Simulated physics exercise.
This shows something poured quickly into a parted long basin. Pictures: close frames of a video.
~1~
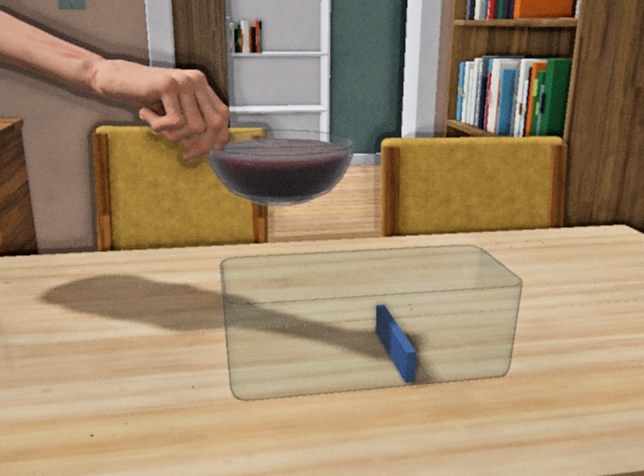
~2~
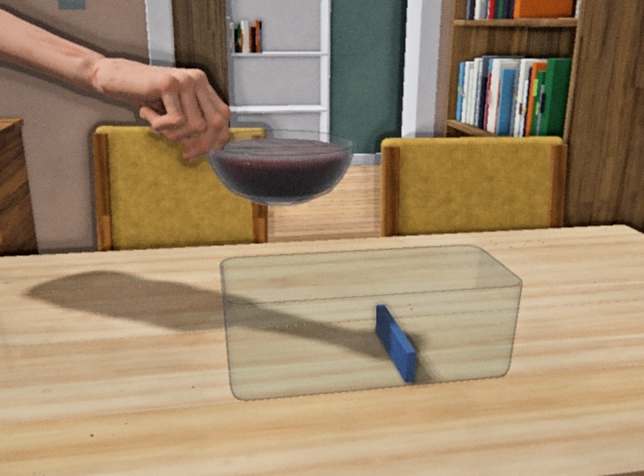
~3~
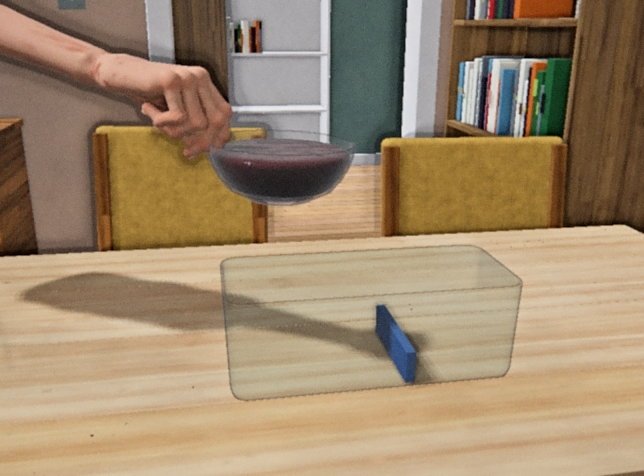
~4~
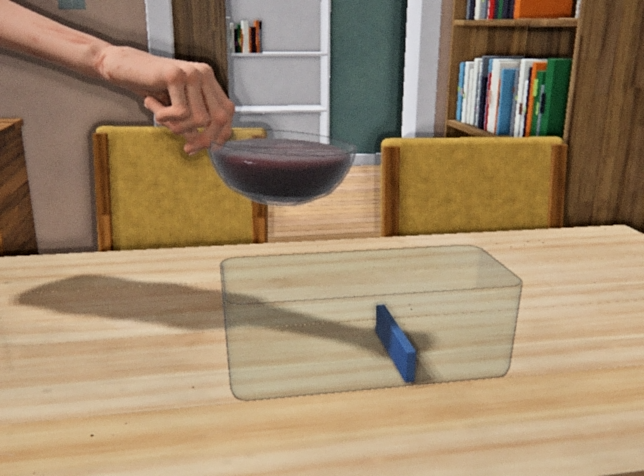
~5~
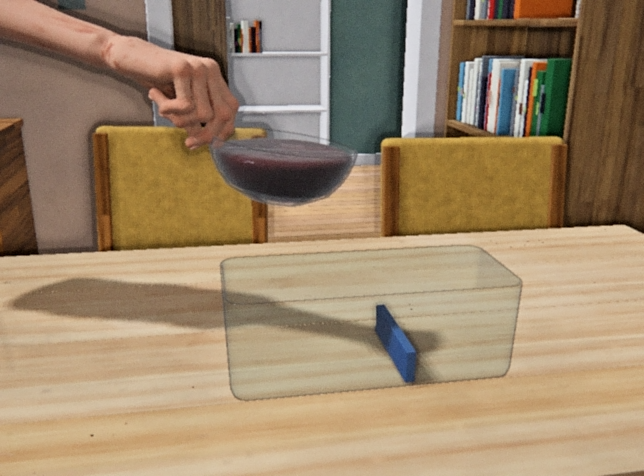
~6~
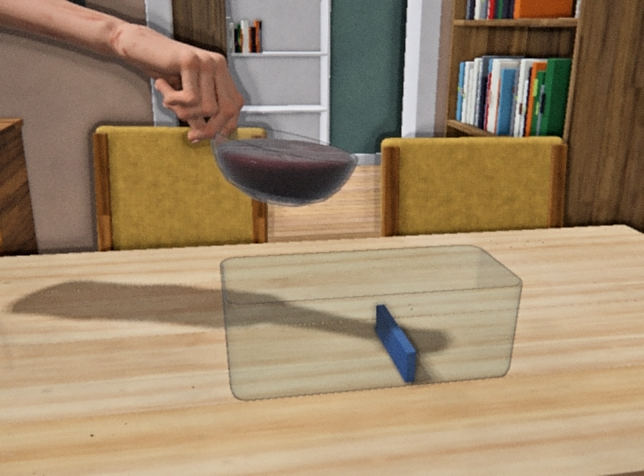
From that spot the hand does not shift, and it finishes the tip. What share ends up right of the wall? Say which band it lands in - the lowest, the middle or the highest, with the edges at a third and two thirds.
The quantity right of the wall will come in at one third to two thirds.
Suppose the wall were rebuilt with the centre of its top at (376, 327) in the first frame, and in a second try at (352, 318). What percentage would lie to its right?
Try 1: About 70 percent; try 2: About 85 percent.
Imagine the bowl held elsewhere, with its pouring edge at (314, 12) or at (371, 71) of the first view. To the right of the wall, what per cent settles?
Roughly 35 percent on the first try and 70 percent on the second.
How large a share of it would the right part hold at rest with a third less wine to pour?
About 30 %.
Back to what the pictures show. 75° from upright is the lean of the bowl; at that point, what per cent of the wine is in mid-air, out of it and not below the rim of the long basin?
Around 45 in a hundred, more or less.
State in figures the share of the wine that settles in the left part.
Something like 50 per cent, roughly.
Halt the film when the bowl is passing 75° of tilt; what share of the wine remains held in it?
Roughly 25 %.
A moment on, the bowl is tipped on its side and 24 per cent is still to pour, 9 is left of the wall and 24 right of it.
Next, the bowl is tipped right over and 0 per cent is still to pour, 49 is left of the wall and 48 right of it.
Then the bowl is tipped right over and 0 per cent is still to pour, 51 is left of the wall and 47 right of it.
Later the bowl is tipped right over and 0 per cent is still to pour, 51 is left of the wall and 47 right of it.
Finally, 51 per cent lies left of the wall, 47 right of it and 2 outside.
